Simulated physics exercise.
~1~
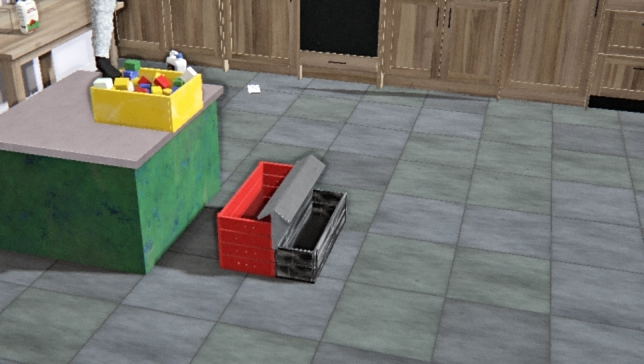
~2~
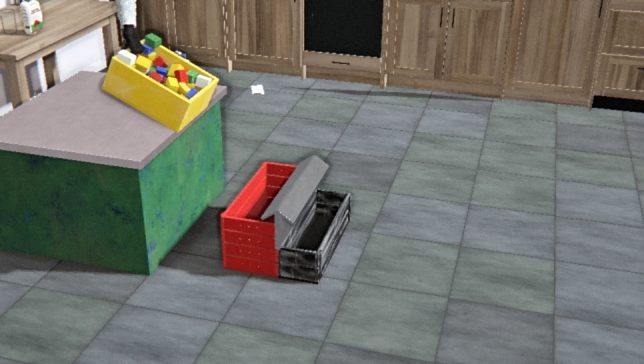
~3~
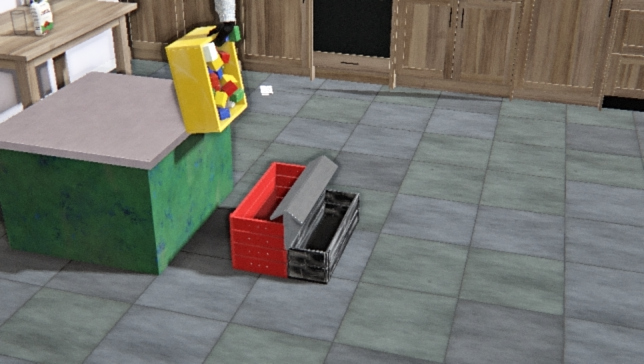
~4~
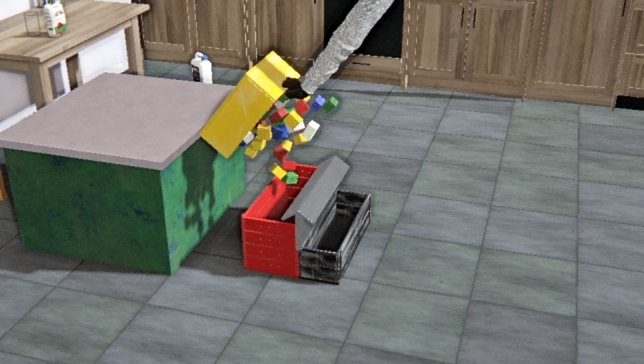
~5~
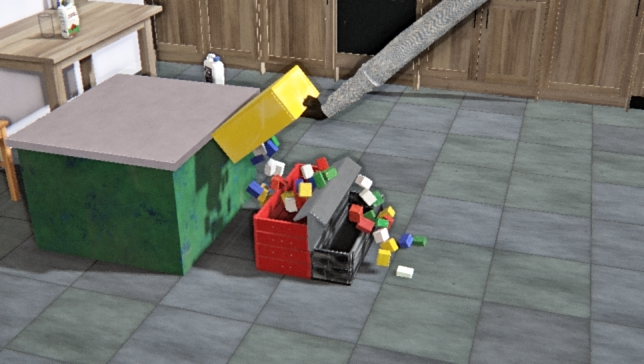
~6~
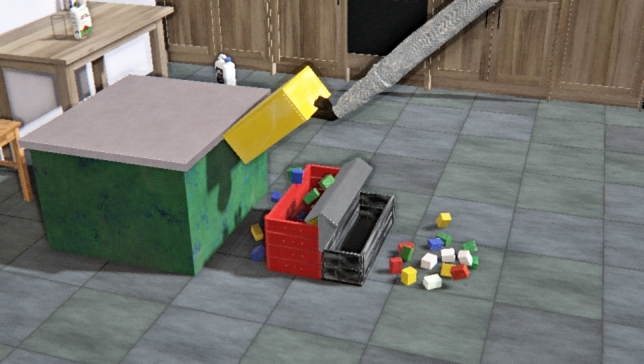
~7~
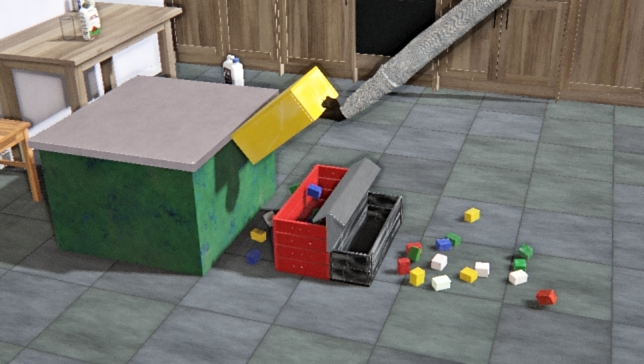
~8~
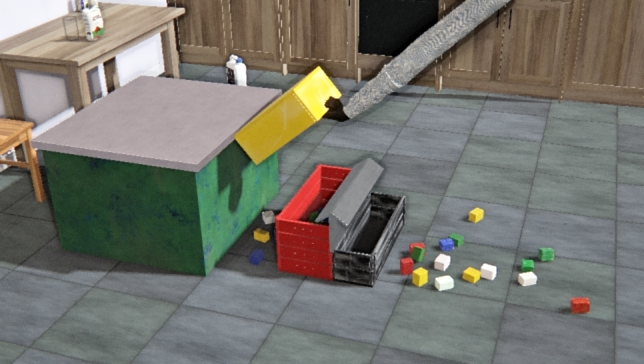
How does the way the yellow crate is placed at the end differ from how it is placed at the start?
At the start the yellow crate sits upright on top of the end of the bench, full of bricks. At the end it is tipped well over and hangs off the bench's right edge, held by the grey arm, with its mouth facing down toward the bins.
At first, a yellow crate full of colourful toy bricks sits upright on the end of a green bench, above a red bin and a black bin with a grey ridge between them. A grey mechanical arm tips the crate to the right, past its side, as the view drifts slightly left. The bricks then pour out in a bunch, some dropping into the red bin and others bouncing off the ridge and over the black bin. Several scatter across the tiles to the right, while a few land beside the bench. At the end, the crate hangs tilted downward, the black bin is empty, and the scattered bricks lie still.
